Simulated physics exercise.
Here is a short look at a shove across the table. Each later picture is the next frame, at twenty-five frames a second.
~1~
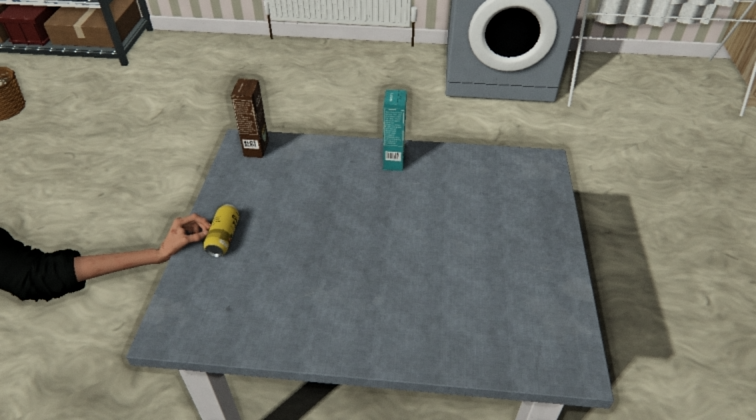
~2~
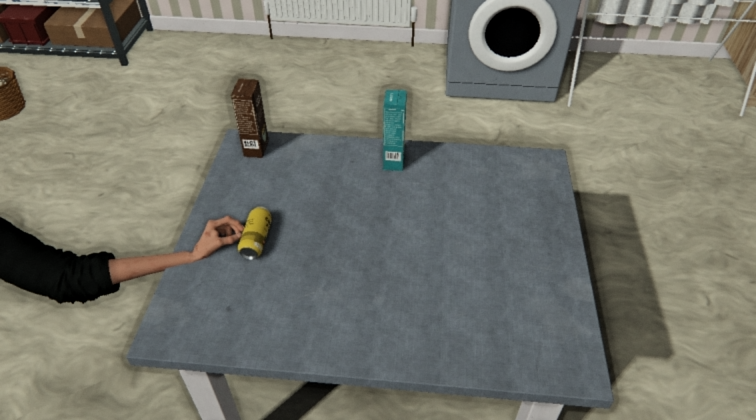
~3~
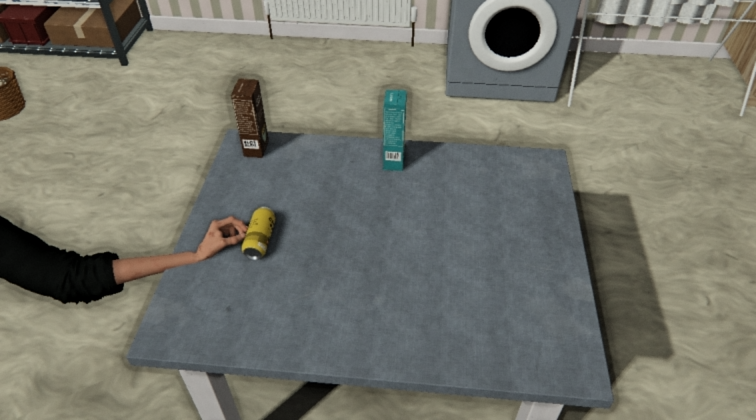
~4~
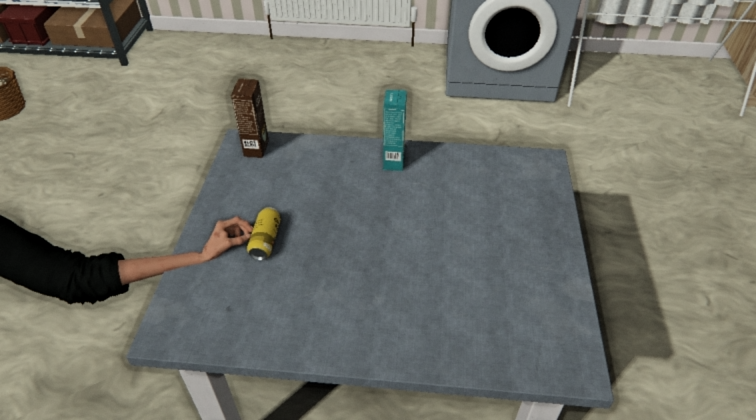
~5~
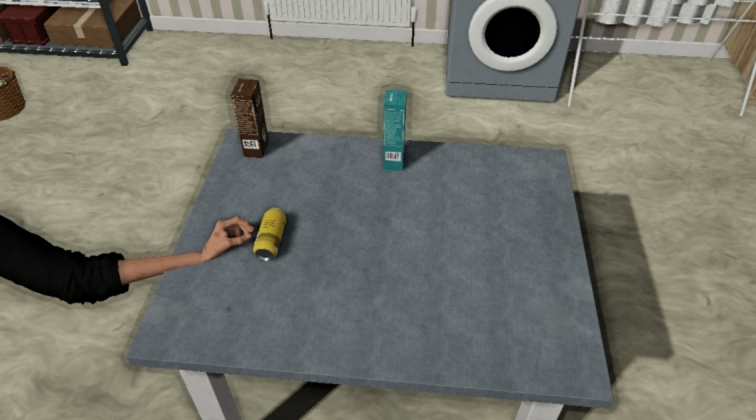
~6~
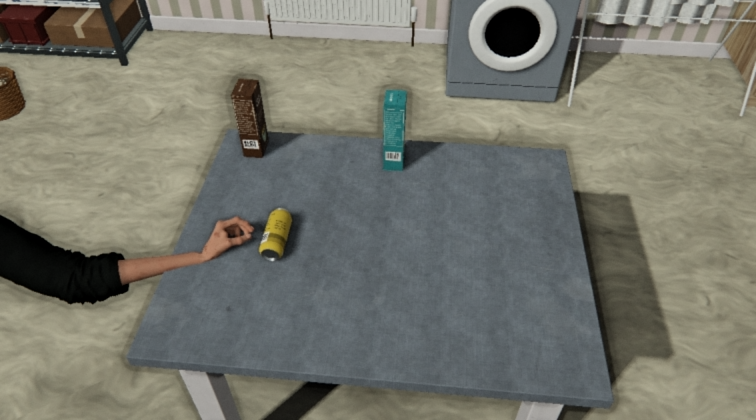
The clip shows a hand pushing a yellow can lying on a gray table a short way to the right, then staying behind as the can rolls slightly farther, while a brown box and a teal box stand still.
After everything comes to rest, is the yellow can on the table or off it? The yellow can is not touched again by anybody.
My guess is it keeps a grip on the table.
Then, 0.20 s later than the last frame, yellow can moved well along near (302, 236).
Then, 0.60 s later than the last frame, yellow can moved well along near (340, 239).
When it is over, moved from the start, yellow can. End places, in pixels of the last picture, yellow can near (360, 240).
